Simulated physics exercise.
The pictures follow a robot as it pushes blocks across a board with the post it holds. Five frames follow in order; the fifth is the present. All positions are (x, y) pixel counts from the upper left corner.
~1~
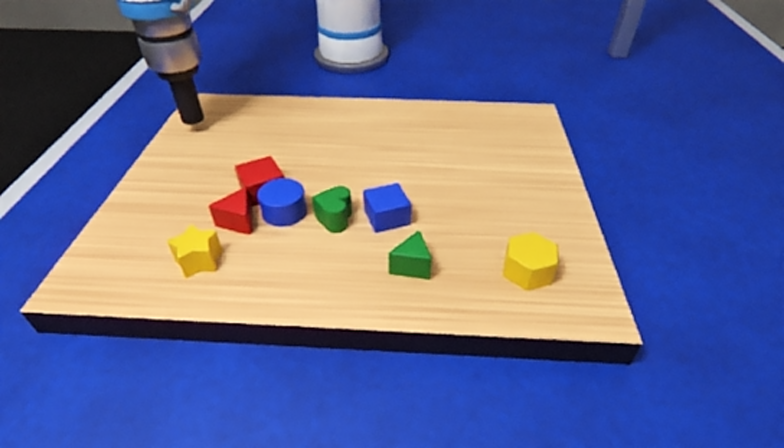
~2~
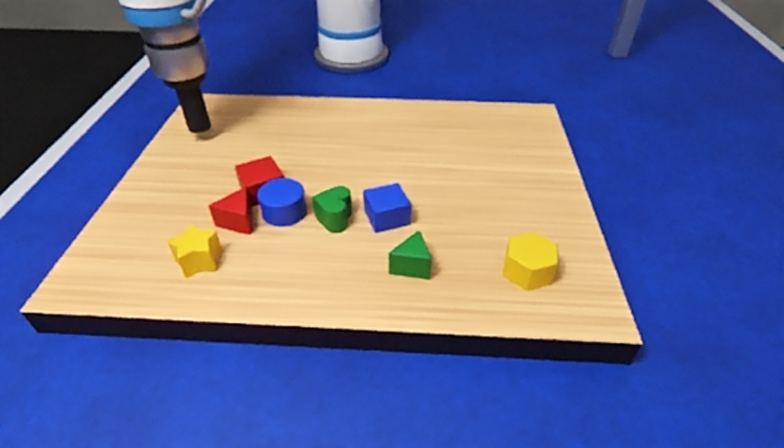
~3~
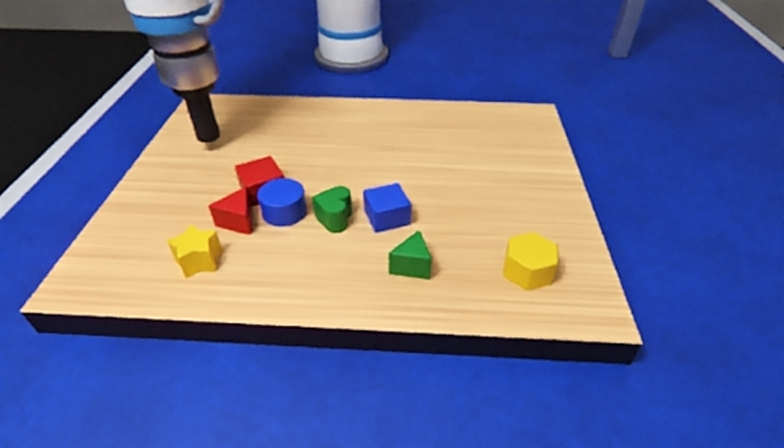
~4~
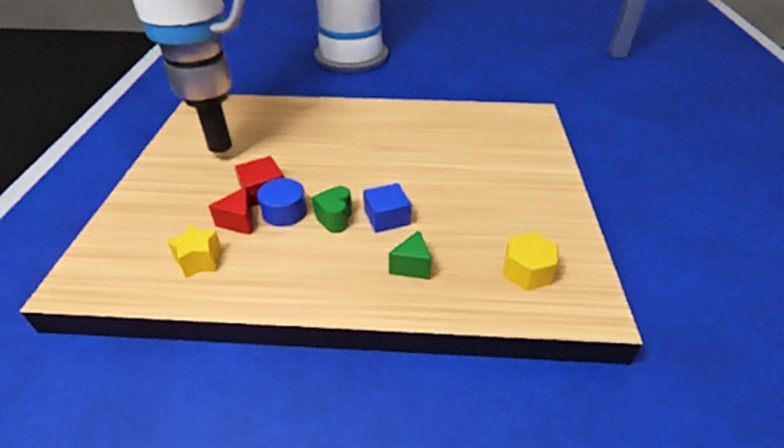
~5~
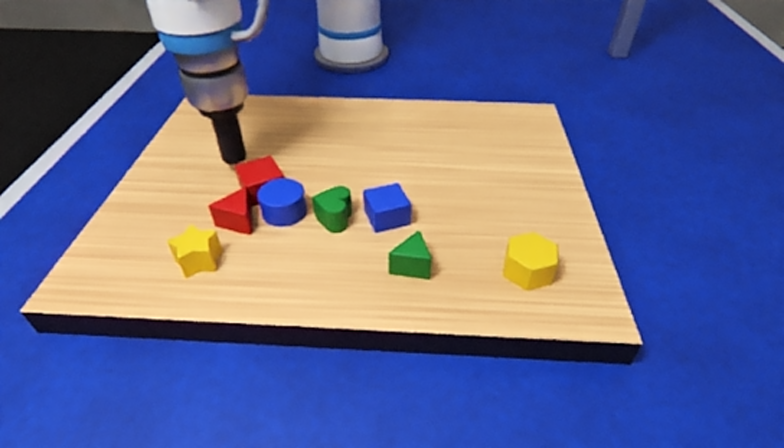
A robot arm moves right and nearer across a wooden board while the coloured blocks stay still.
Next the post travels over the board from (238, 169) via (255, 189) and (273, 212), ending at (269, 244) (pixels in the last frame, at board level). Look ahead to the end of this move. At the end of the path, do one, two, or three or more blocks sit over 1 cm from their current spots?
My prediction: No fewer than three blocks.
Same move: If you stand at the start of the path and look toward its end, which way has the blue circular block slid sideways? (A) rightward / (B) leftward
B.
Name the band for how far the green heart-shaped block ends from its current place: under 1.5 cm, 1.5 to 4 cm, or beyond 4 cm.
It ends 1.5 to 4 cm away.
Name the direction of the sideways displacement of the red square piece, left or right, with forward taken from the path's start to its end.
Its shift is leftward.
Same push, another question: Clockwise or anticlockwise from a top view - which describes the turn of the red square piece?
Counter-clockwise, from overhead.
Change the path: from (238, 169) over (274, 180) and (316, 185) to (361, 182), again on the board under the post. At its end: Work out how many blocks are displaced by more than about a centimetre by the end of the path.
2.
The first path, step by step. One third of the way, post at (253, 178); red square piece at (276, 180), turned 20° anticlockwise; blue circular block at (296, 203); green heart-shaped block at (342, 199).
Two thirds of the way, post at (271, 201); red square piece at (298, 202), turned 30° anticlockwise; blue circular block at (326, 226); green heart-shaped block at (348, 199), turned 15° anticlockwise.
At the end, post at (266, 232); red triangular block still; red square piece at (304, 215), turned 60° anticlockwise; blue circular block at (348, 233); green heart-shaped block at (351, 201), turned 30° anticlockwise.
